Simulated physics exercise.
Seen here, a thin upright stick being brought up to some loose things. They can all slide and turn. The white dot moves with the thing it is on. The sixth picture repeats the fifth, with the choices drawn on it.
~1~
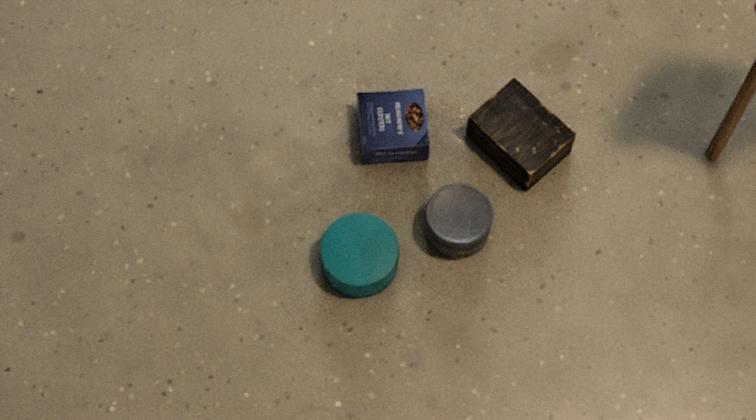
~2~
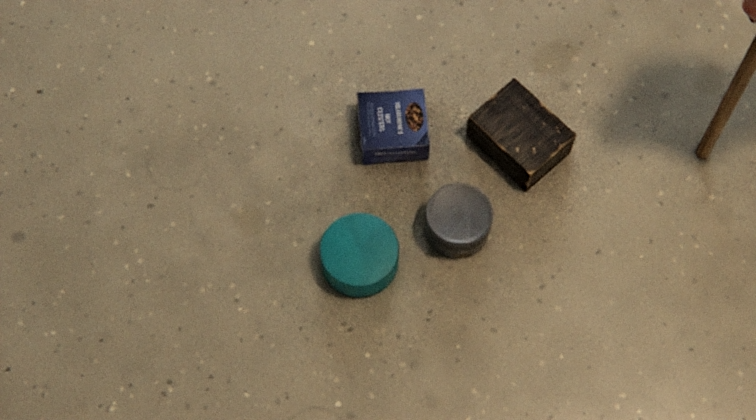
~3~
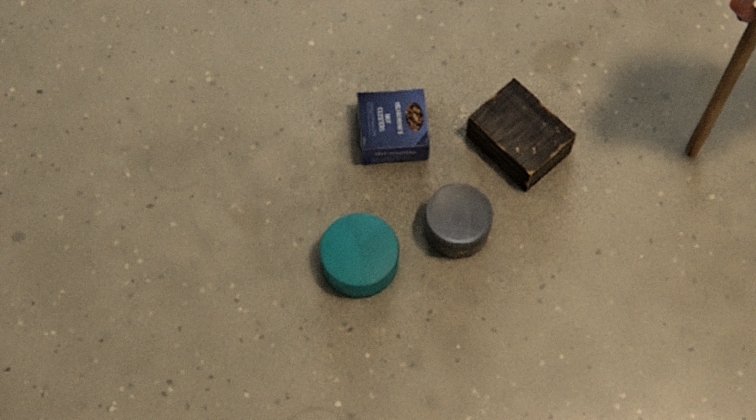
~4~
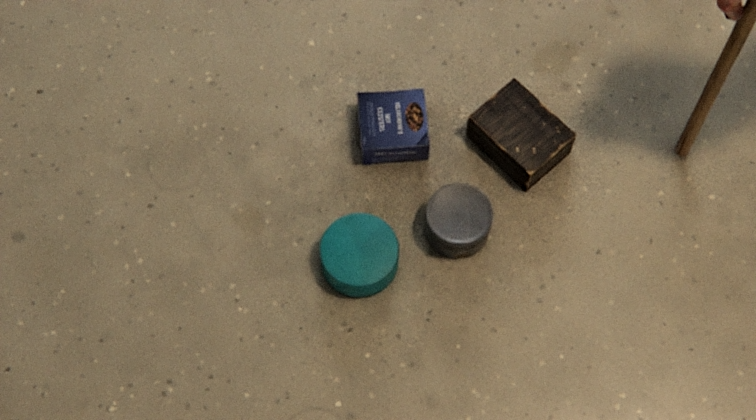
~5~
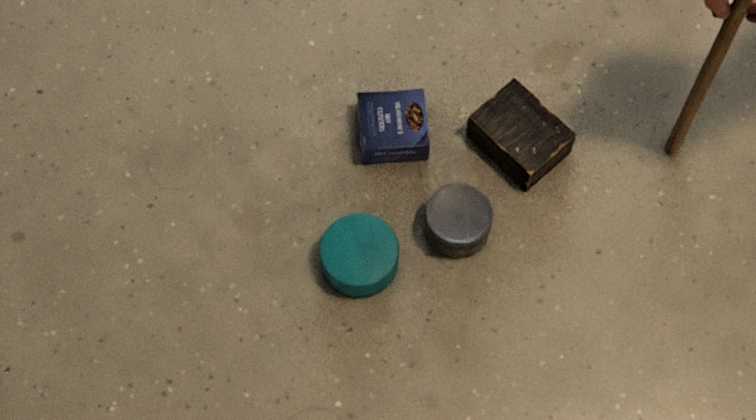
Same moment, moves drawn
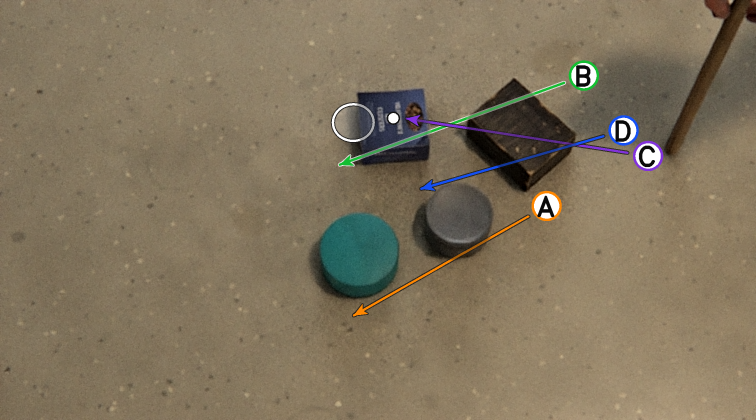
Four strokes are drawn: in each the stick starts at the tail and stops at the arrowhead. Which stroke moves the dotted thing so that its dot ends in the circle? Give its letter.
C.
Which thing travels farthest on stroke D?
The black block goes farthest.
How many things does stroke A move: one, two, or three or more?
In all, one.
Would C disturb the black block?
Yes.
On the marked copy, A from (528, 216) to (354, 315); B from (564, 83) to (340, 165); C from (627, 153) to (406, 119); D from (603, 136) to (421, 189); the ring at (353, 123); the white dot at (393, 119).
Taking C. A third of the way, foot of the stick (547, 141); blue box (394, 127); black block (506, 138).
Two thirds of the way, foot of the stick (467, 129); blue box (356, 132); black block (440, 146).
When it is over, foot of the stick (406, 120); blue box (353, 132); black block (429, 152); the dot on the blue box is in the ring.
As for the rest, A leaves the dotted thing at (394, 127); B leaves the dotted thing at (311, 130); D leaves the dotted thing at (358, 103).
